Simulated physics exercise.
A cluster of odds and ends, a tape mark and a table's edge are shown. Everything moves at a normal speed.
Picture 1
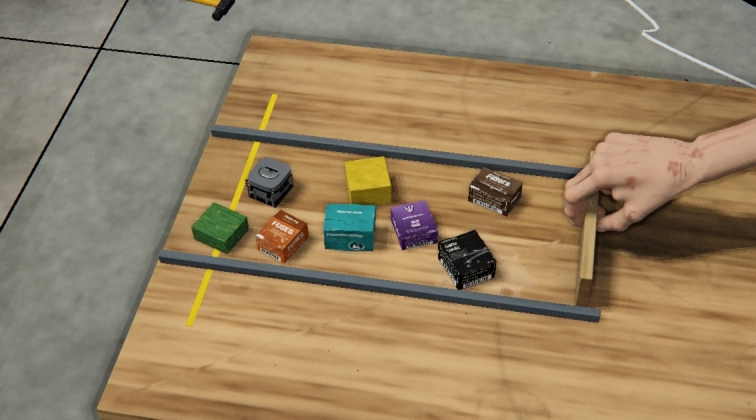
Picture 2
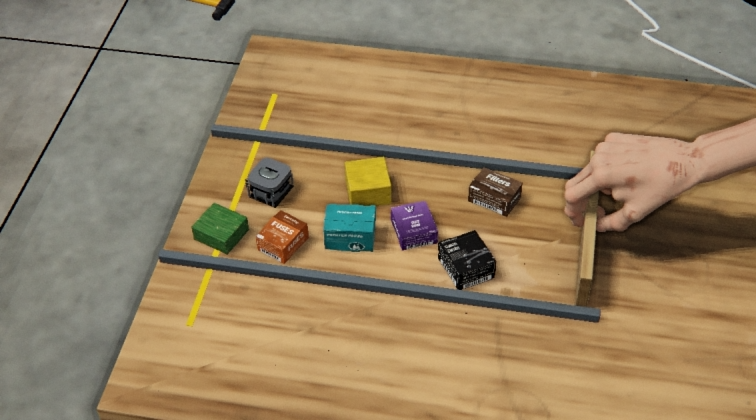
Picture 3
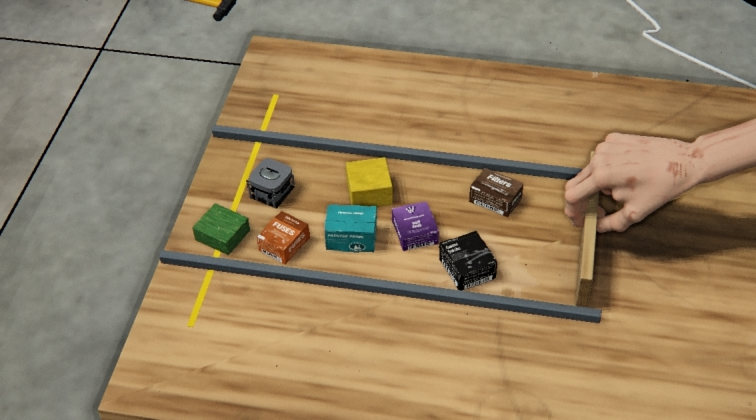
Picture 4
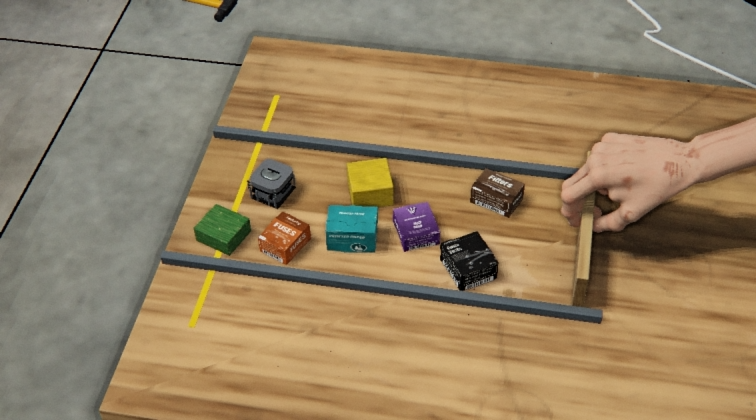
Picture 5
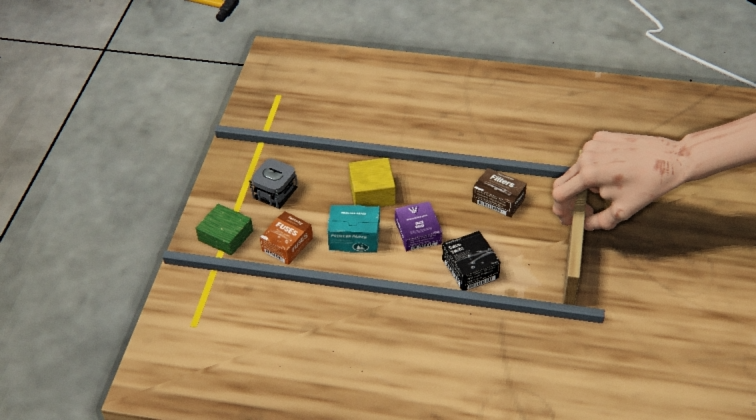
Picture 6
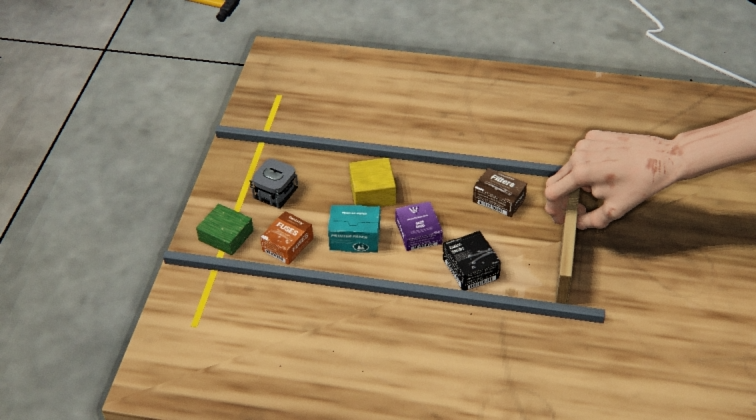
A hand slides a small wooden board slightly left between two rails, toward several still boxes.
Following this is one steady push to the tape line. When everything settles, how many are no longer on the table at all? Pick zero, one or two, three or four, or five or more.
Five or more are off the table.
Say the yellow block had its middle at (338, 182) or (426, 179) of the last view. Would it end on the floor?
In that order, it goes over; tumbles off.
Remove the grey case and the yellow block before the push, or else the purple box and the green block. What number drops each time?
First try: 3 fallen; other try: 4.
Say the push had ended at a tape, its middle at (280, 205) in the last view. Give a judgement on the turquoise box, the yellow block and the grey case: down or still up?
So the turquoise box keeps its place, the yellow block keeps its place and the grey case slips off.
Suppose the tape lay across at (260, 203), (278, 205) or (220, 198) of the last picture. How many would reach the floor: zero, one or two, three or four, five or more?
For each place: 3 or 4; three to four; five or more.
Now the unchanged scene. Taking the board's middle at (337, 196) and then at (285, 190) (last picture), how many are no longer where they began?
First 8, then 8.
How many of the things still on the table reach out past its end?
Answer: 0.
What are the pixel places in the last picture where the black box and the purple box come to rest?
The first near (208, 223), the second near (223, 192).
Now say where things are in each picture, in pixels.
In the first picture, green block (220, 228); grey case (270, 182); orange box (282, 237); board (589, 228); tape (236, 199).
In the second picture, grey case (270, 182); yellow block (368, 183).
In the third picture, orange box (284, 237); black box (468, 260).
In the fourth picture, green block (223, 229); brown box (497, 193).
In the fifth picture, grey case (274, 183); purple box (418, 226).
In the sixth picture, green block (225, 229); grey case (275, 183); orange box (287, 237); board (570, 225); tape (241, 200).
Soon after, none off yet; green block at rest near (225, 229); grey case at rest near (275, 183); orange box at rest near (287, 237).
Then, none off yet; green block at rest near (222, 229); grey case at rest near (275, 183); orange box moved about its own width near (261, 237).
Further on, one off so far; green block on its side near (149, 283); grey case moved well along near (202, 179); orange box moved well along near (182, 230).
By the end, the number that fall off is five or more; fallen, yellow block, turquoise box, orange box, grey case and green block.
